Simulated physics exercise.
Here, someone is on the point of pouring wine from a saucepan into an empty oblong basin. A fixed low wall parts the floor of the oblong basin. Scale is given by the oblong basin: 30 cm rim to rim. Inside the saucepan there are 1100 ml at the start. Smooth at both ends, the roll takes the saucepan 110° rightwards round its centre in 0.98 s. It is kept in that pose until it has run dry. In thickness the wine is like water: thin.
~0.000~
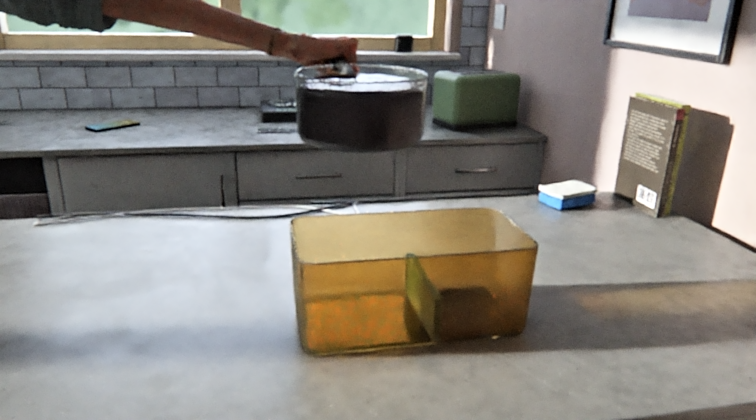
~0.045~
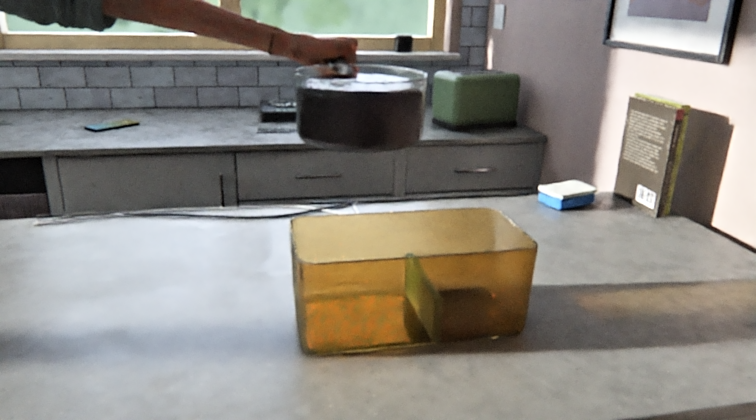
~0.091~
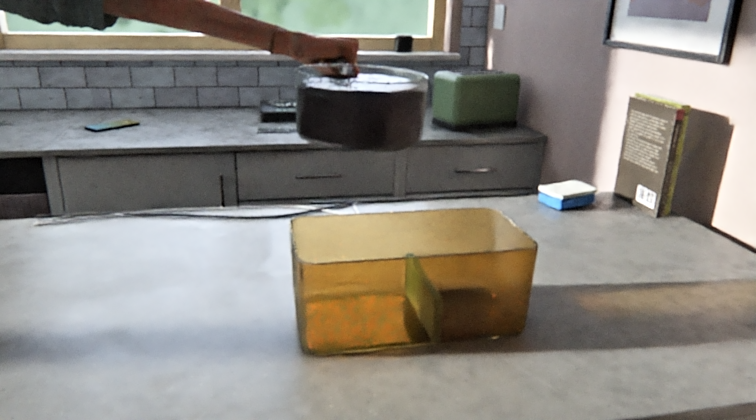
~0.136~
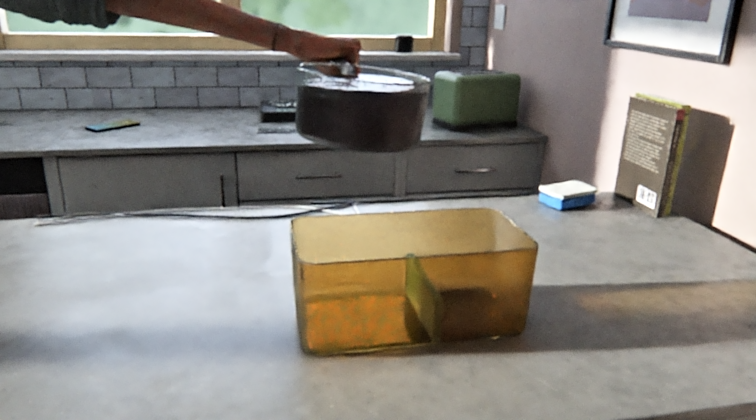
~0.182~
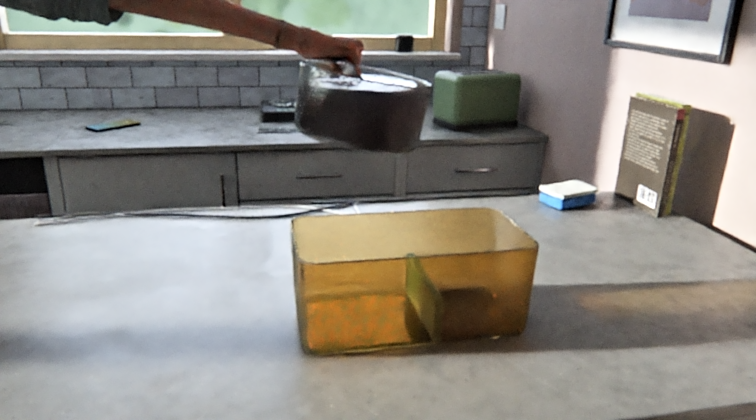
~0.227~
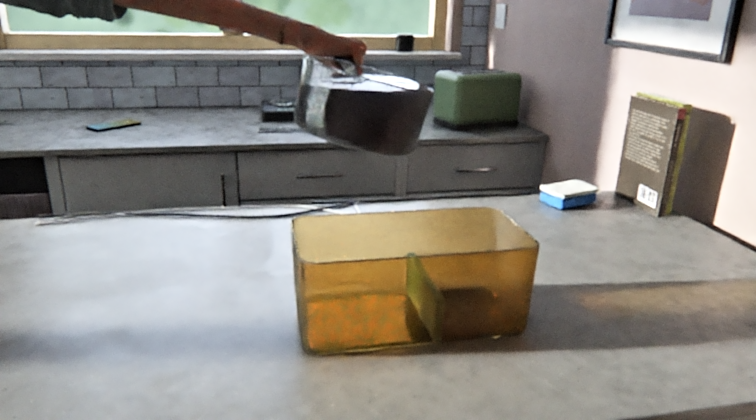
A hand reaching in from the upper left holds a clear-sided saucepan of dark liquid above an amber, see-through oblong basin with a greenish dividing wall, seen from a fixed viewpoint across a grey kitchen counter. Behind stand grey drawers, pale tiles, a green box, a blue-and-white block and upright books at right. The saucepan starts level, then tilts gently rightwards, its right side dipping slightly.
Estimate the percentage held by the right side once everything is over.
I would say 83 per cent.
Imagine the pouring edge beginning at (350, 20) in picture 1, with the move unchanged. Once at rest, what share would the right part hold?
Result then: Approx. 35 %.
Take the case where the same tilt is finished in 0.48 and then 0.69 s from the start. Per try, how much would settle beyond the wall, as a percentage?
The first try gives 65 percent and the second 75 percent.
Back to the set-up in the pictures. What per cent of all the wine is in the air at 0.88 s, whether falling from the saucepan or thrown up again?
10 in a hundred, give or take.
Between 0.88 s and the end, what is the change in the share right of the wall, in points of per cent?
Its share increases, some 5 in a hundred.
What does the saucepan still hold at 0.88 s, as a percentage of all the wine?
Share remaining: Approx. 7 %.
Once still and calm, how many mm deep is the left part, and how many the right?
Left roughly 8 mm; right roughly 54 mm.
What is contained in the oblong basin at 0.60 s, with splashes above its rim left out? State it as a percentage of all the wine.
Fraction in basin: Approx. 14%.
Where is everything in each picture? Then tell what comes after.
In the first frame, tilt 0°; pouring edge (424, 75); surface from (297, 84) to (421, 83); the oblong basin's rim runs from (294, 241) to (517, 227); the wall's top is at (423, 275).
In the second frame, tilt 1°; pouring edge (424, 75); surface from (297, 83) to (421, 83).
In the third frame, tilt 2°; pouring edge (425, 77); surface from (298, 83) to (421, 84).
In the fourth frame, tilt 5°; pouring edge (427, 81); surface from (300, 83) to (422, 85).
In the fifth frame, tilt 9°; pouring edge (428, 85); surface from (301, 82) to (424, 85).
In the sixth frame, tilt 14°; pouring edge (429, 90); surface from (302, 83) to (428, 86).
Then, 0.60 s in, the tilt is 74° and 46 per cent is still to pour, 0 is left of the wall and 14 right of it.
Then, 0.88 s in, the tilt is 107° and 7 per cent is still to pour, 6 is left of the wall and 78 right of it.
Then, 1.17 s in, the tilt is 110° and 0 per cent is still to pour, 15 is left of the wall and 84 right of it.
Then, 1.48 s in, the tilt is 110° and 0 per cent is still to pour, 16 is left of the wall and 83 right of it.
Finally, 16 per cent lies left of the wall, 83 right of it and 1 outside.
